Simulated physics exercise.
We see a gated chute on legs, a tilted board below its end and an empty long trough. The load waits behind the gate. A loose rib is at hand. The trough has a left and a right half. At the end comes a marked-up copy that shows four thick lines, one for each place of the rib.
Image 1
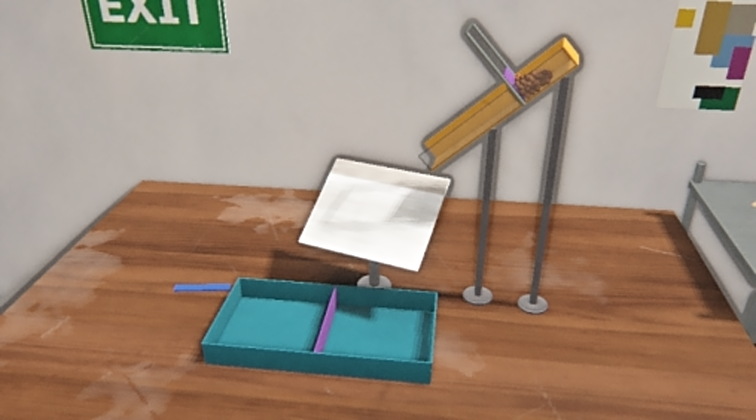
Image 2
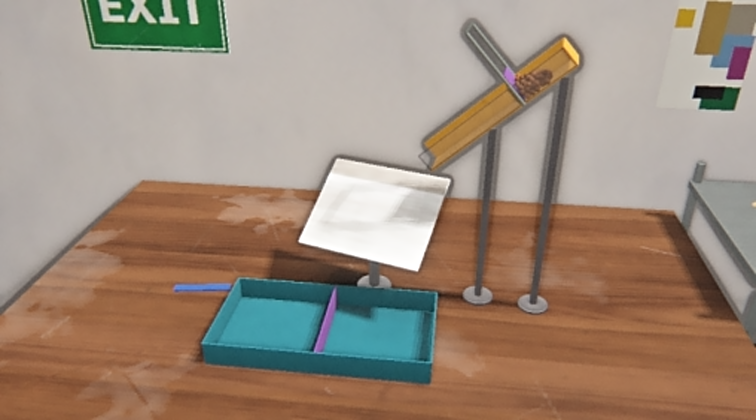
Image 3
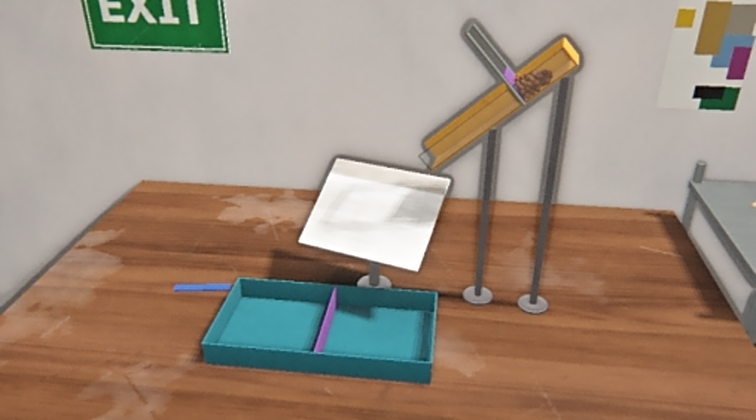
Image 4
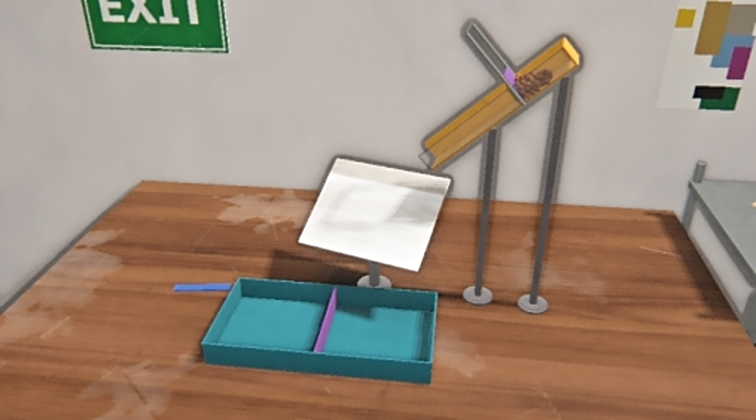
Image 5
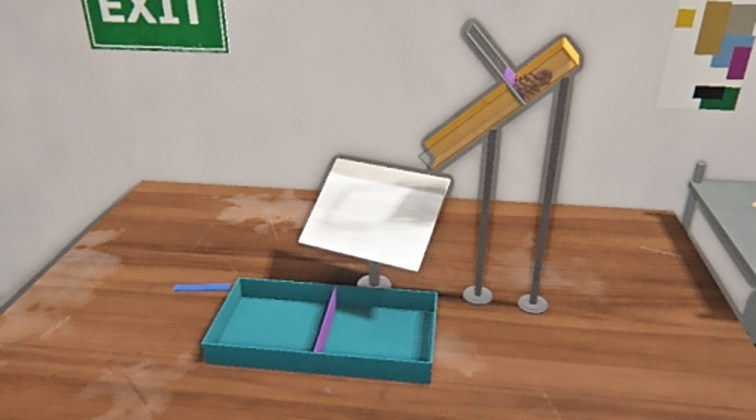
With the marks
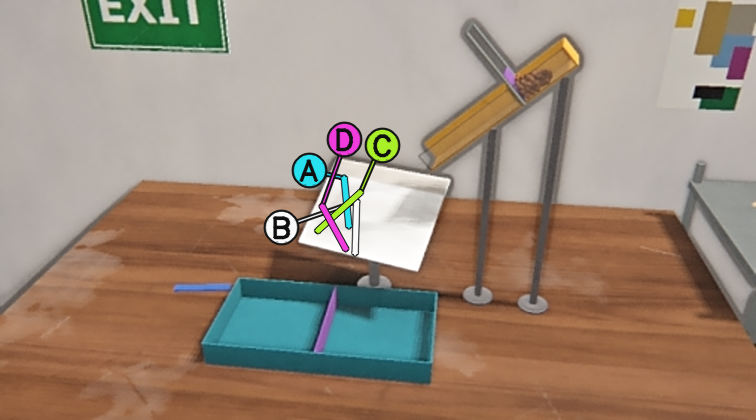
A wooden chute on thin legs held a small pile of brown balls behind its gate, above a tilted white board and an empty teal trough with a purple divider, and nothing visibly moved.
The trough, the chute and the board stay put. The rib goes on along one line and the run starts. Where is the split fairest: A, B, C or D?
The answer is line A.
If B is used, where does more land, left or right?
More lands on the right.
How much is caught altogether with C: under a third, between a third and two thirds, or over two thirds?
Over two thirds.
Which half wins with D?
More lands on the right.
On the marked copy, line A from (344, 178) to (348, 225); line B from (356, 201) to (355, 252); line C from (360, 192) to (317, 230); line D from (322, 206) to (345, 248).
With A, of what is caught, about half in the left half, about half in the right.
With B, of what is caught, a small part in the left half, most in the right.
With C, of what is caught, most in the left half, a small part in the right.
With D, of what is caught, about a quarter in the left half, most in the right.
